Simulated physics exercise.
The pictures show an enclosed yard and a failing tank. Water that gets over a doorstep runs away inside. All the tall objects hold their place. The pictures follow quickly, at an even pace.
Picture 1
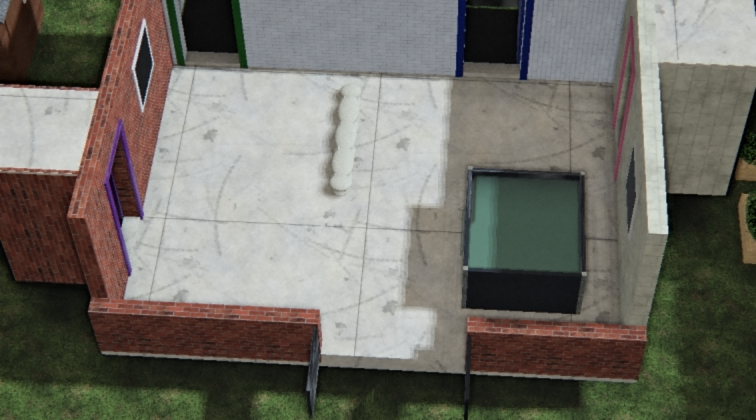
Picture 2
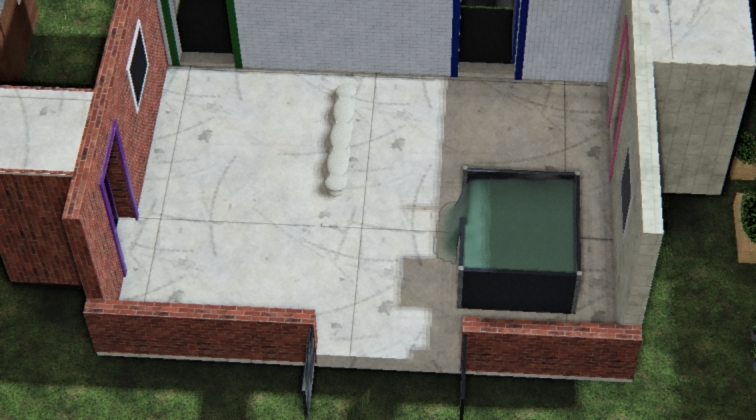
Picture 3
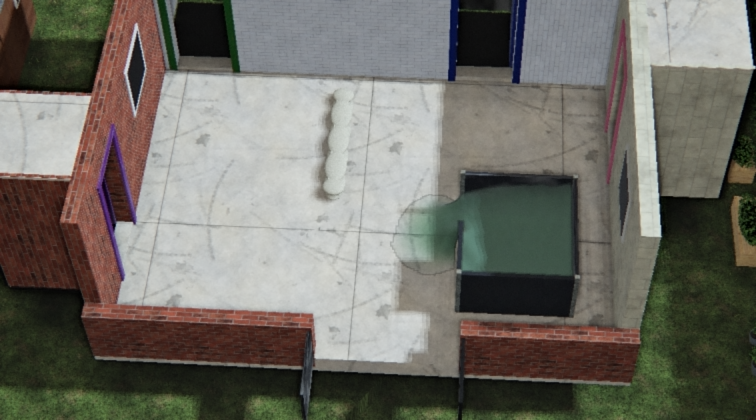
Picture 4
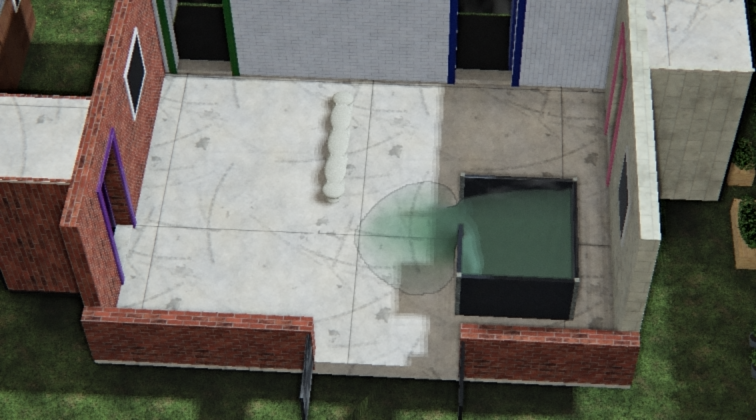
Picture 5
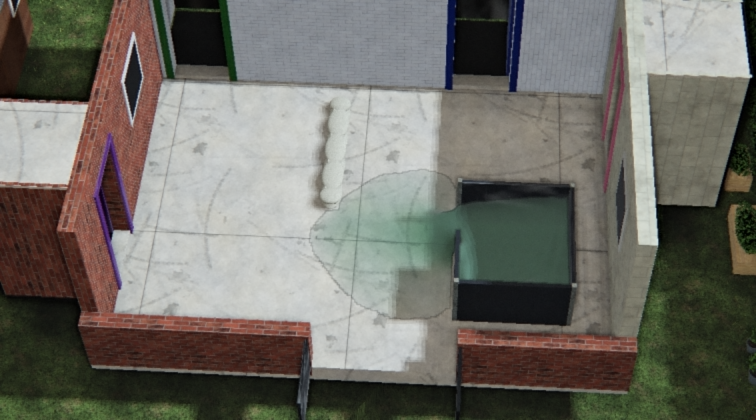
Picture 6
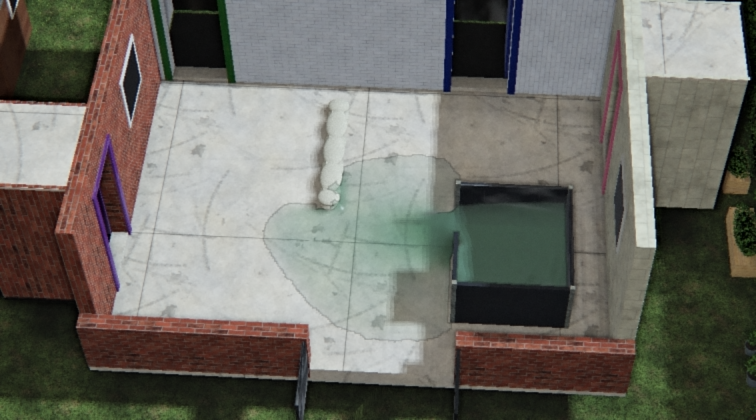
The clip opens on a walled yard where a dark-sided tank of still green water stands at the right, near a row of pale rounded shapes. Water bursts through a gap in the tank's left side, then fans leftward across the paving, reaching the row's lower end as the tank's level drops.
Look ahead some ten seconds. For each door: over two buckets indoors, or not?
One by one: The blue door holds within the limit; the pink door holds within the limit; the green door floods; the purple door floods.
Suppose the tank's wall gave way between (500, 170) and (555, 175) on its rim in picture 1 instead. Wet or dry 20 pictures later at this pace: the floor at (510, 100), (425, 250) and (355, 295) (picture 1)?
As listed: Covered, no water, clear.
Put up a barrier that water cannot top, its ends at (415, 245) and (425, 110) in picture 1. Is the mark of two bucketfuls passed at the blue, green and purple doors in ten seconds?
The blue one lets more in, the green one stays under, the purple one takes less.
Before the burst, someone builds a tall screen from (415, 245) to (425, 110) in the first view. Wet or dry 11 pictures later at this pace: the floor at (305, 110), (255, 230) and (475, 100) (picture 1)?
In that order: Clear, clear, flooded.
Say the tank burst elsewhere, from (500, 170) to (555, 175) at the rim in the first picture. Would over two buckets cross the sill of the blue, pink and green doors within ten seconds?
One by one: The blue door is over, the pink door holds, the green door holds.
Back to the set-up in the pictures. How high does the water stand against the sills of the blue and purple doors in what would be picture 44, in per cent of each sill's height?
About 40 and 120 per cent.
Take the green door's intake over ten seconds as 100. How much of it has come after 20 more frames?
Some 10 per cent.
A moment on, water covers 45 % of the floor; the blue door not reached, the pink door not reached, the green door not reached, the purple door wet at the sill, nothing in.
Next, water covers 55 % of the floor; the blue door wet at the sill, nothing in, the pink door not reached, the green door not reached, the purple door over two buckets in.
Then, water covers 70 % of the floor; the blue door wet at the sill, nothing in, the pink door not reached, the green door under two buckets in, the purple door far over two buckets in.
Later, water covers 80 % of the floor; the blue door wet at the sill, nothing in, the pink door wet at the sill, nothing in, the green door over two buckets in, the purple door far over two buckets in.
In the end, water covers 95 % of the floor; the blue door wet at the sill, nothing in, the pink door wet at the sill, nothing in, the green door over two buckets in, the purple door far over two buckets in.
